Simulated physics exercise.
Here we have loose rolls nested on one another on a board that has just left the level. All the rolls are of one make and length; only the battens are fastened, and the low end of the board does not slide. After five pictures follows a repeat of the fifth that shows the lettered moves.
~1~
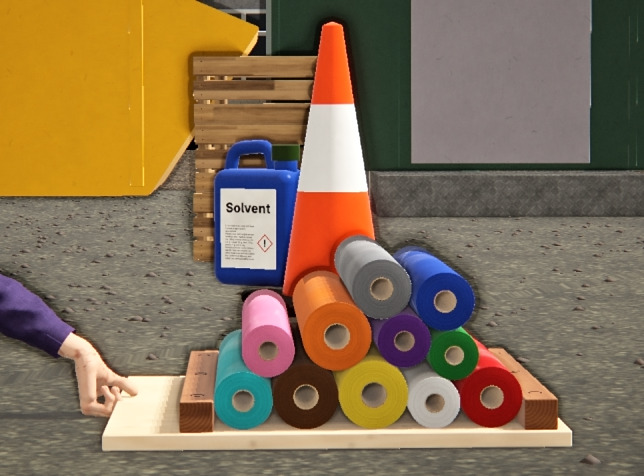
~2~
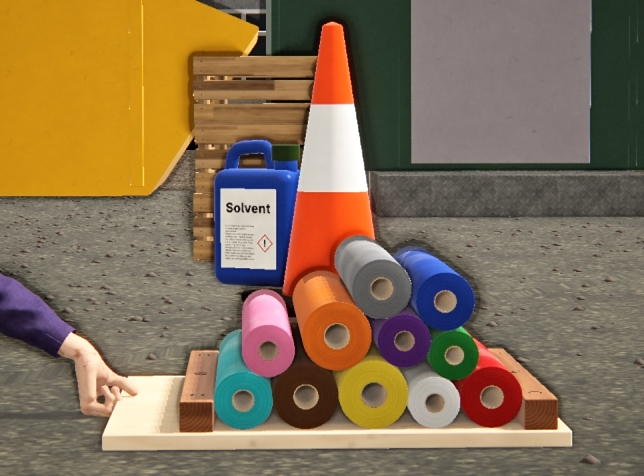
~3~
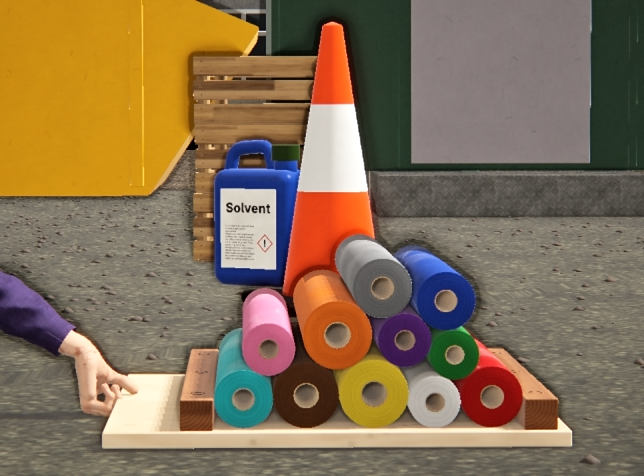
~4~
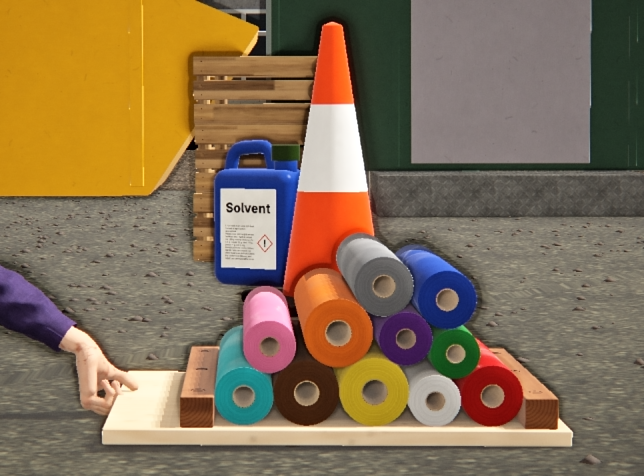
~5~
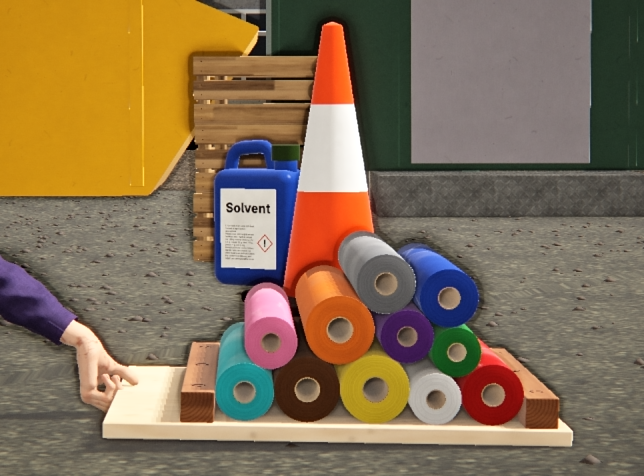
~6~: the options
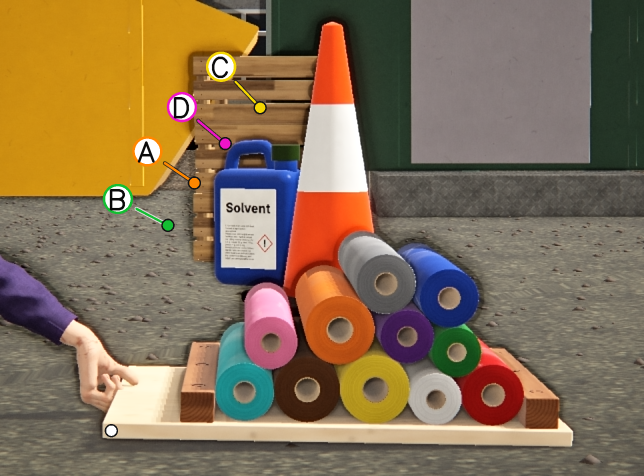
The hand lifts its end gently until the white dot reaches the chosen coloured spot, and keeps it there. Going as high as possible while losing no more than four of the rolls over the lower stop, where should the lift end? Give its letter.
Up to B.
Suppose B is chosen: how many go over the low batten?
At B the number is two.
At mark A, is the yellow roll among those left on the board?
Yes, with A.
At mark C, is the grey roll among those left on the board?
No, with C.
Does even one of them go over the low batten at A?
Yes, at A.
On the marked copy, A at (194, 183); B at (168, 225); C at (260, 107); D at (225, 144); the white dot at (112, 430).
With B. Early on, board at 17°.
Further on, board at 28°.
At the end, board at 28°, two over the low batten (grey, blue).
As for the rest, A five over the low batten; C six over the low batten; D six over the low batten.
